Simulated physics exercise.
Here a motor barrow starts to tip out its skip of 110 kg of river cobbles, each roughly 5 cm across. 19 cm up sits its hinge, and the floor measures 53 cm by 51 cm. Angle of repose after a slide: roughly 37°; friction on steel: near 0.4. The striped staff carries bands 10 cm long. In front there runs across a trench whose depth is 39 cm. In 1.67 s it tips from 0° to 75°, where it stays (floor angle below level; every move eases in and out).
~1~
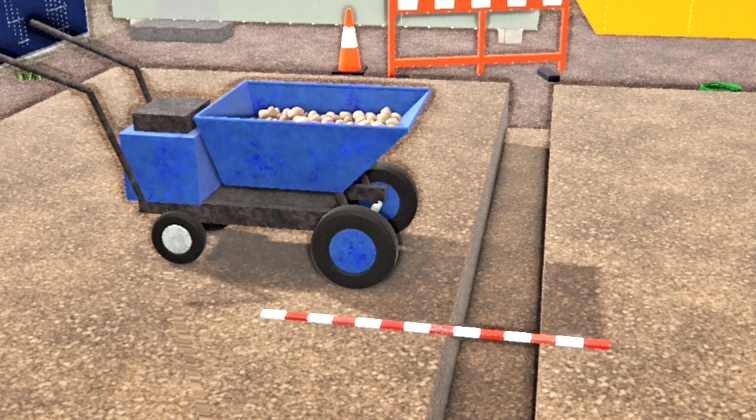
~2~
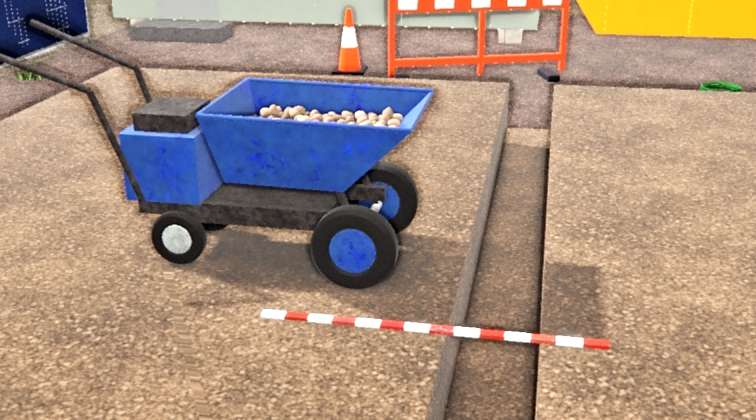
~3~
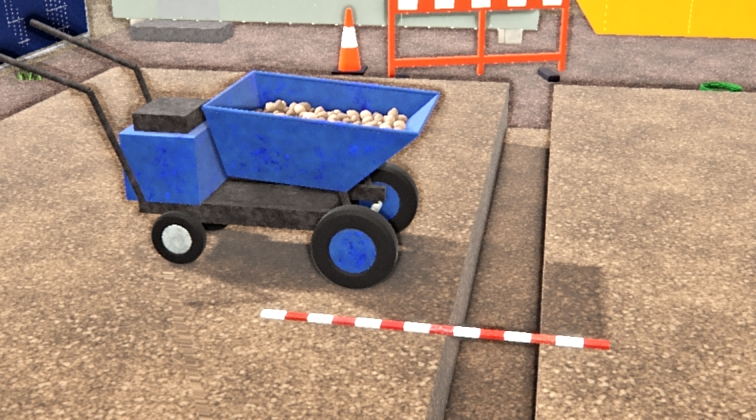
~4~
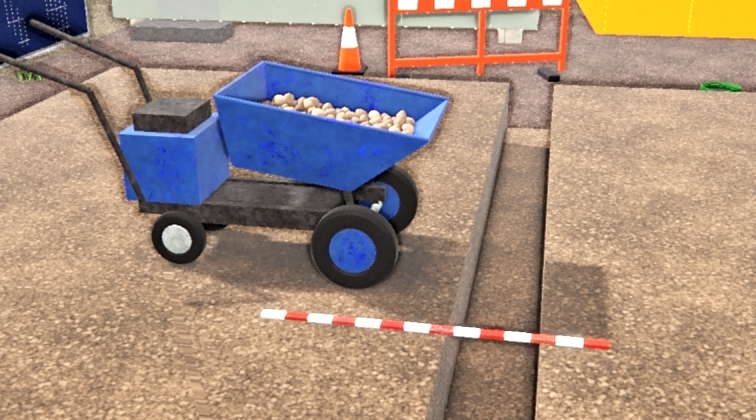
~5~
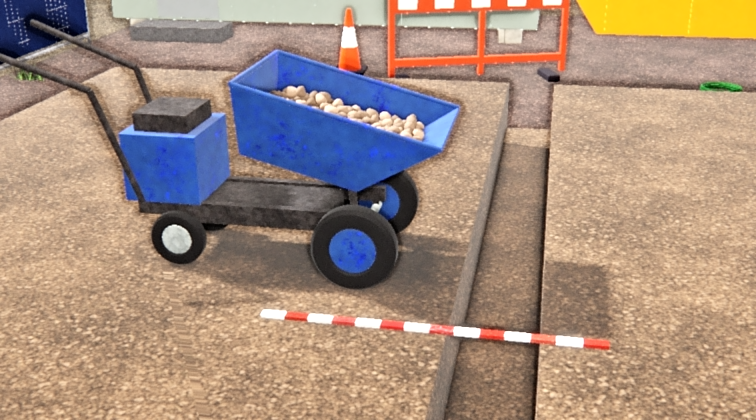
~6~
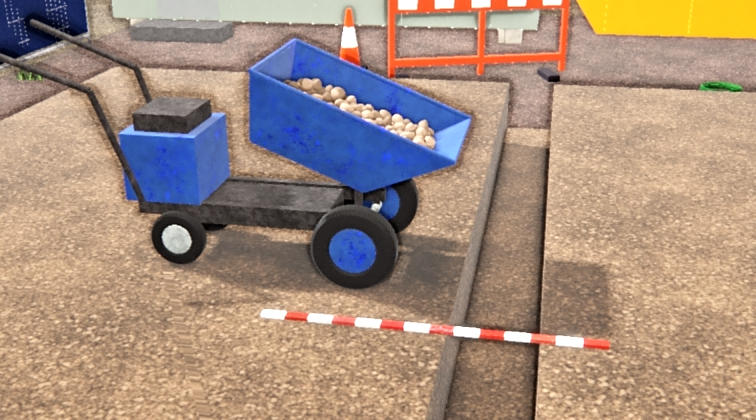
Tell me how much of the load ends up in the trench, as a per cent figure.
Some 74 per cent ends up in the trench.
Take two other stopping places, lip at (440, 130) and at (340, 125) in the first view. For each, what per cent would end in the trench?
From the first spot near 40, from the second near 80 per cent.
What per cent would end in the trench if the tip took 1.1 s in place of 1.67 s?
Around 70 per cent would end in the trench.
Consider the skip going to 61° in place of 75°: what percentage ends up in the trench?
Expect roughly 75 per cent.
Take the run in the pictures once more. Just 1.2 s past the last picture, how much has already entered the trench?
I'd put it near 45 per cent.
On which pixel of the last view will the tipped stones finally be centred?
Their centre sits close to (519, 329).
Then, 0.6 s after the last picture the floor is at 63°, 99 % in the skip, 1 % in the trench; the foremost stones are at (506, 230).
Then, 1.2 s after the last picture the floor is at 75°, 32 % in the skip, 47 % in the trench, 21 % past the trench; the foremost stones are at (628, 277).
Then, 1.5 s after the last picture the floor is at 75°, 5 % in the skip, 69 % in the trench, 26 % past the trench; the foremost stones are at (697, 290).
Then, 3.5 s after the last picture the floor is at 75°, 0 % in the skip, 74 % in the trench, 26 % past the trench; the foremost stones are at (719, 283).
